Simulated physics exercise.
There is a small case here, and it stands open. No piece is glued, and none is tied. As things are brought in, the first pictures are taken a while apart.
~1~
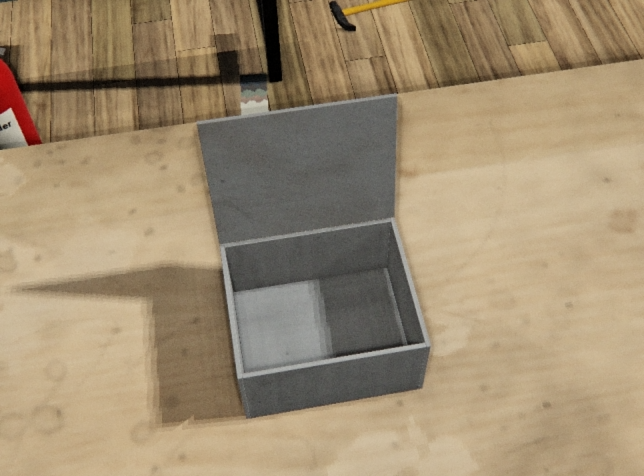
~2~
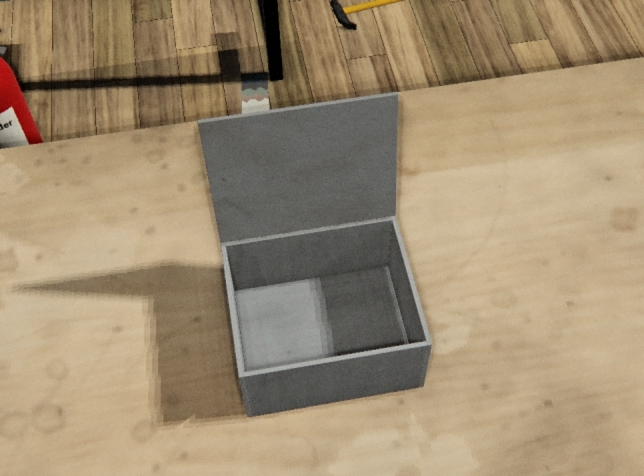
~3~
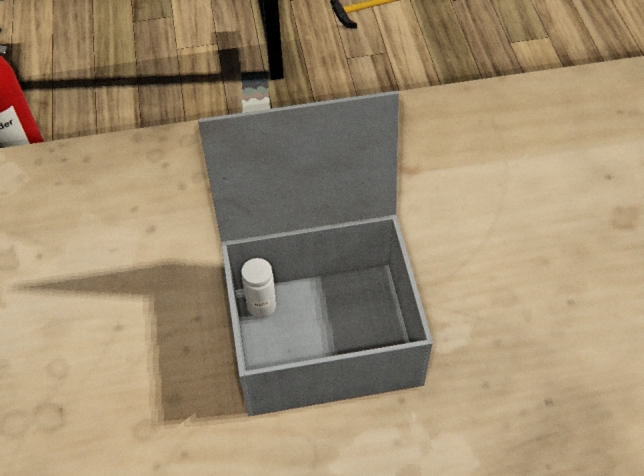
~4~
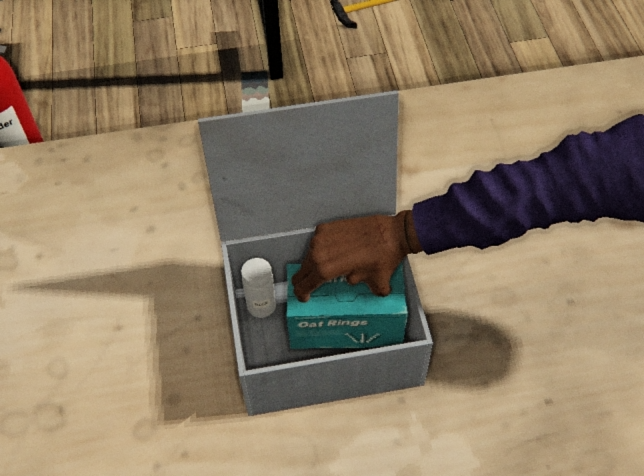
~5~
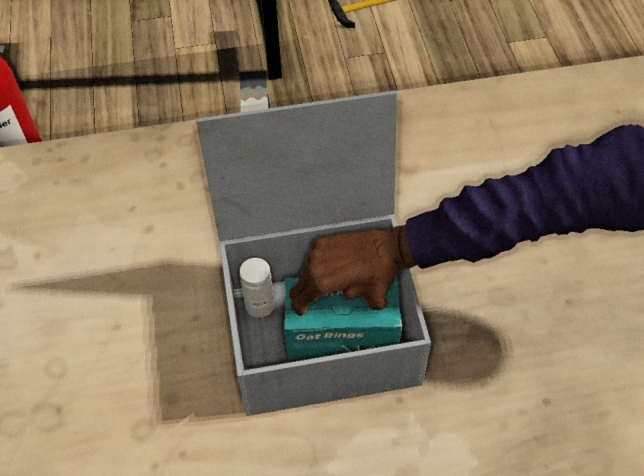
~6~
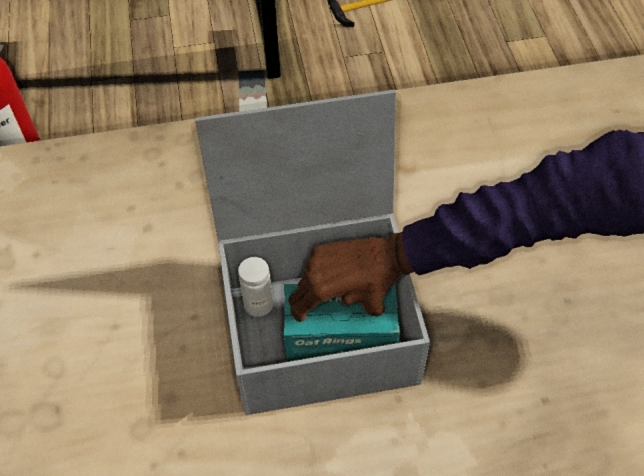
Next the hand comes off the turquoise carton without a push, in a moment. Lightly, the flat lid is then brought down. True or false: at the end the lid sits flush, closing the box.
True.
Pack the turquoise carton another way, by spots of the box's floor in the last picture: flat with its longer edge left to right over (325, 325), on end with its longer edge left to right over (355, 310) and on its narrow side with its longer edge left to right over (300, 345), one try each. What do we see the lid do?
In order: Lid shuts, lid stays open, lid shuts.
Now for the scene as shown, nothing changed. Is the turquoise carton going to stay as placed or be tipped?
By the end the turquoise carton has kept its angle.
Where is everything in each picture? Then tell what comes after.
In the first picture, the last thing is not in view yet.
In the second picture, the last thing is not in view yet.
In the third picture, the last thing is not in view yet; white shaker (259, 289).
In the fourth picture, still above its spot; turquoise carton (346, 306); white shaker (259, 288).
In the fifth picture, still above its spot; turquoise carton (342, 318); white shaker (257, 288).
In the sixth picture, put in, still held; turquoise carton (341, 324); white shaker (256, 288).
Then, 1.10 s later than the last frame, lid starting down.
Then, 1.60 s later than the last frame, lid 57° above the rim.
Then, 1.80 s later than the last frame, lid 39° above the rim.
Then, 2.10 s later than the last frame, lid 5° above the rim.
When it is over, lid shut; both as before. End places, in pixels of the last picture, turquoise carton near (341, 324).
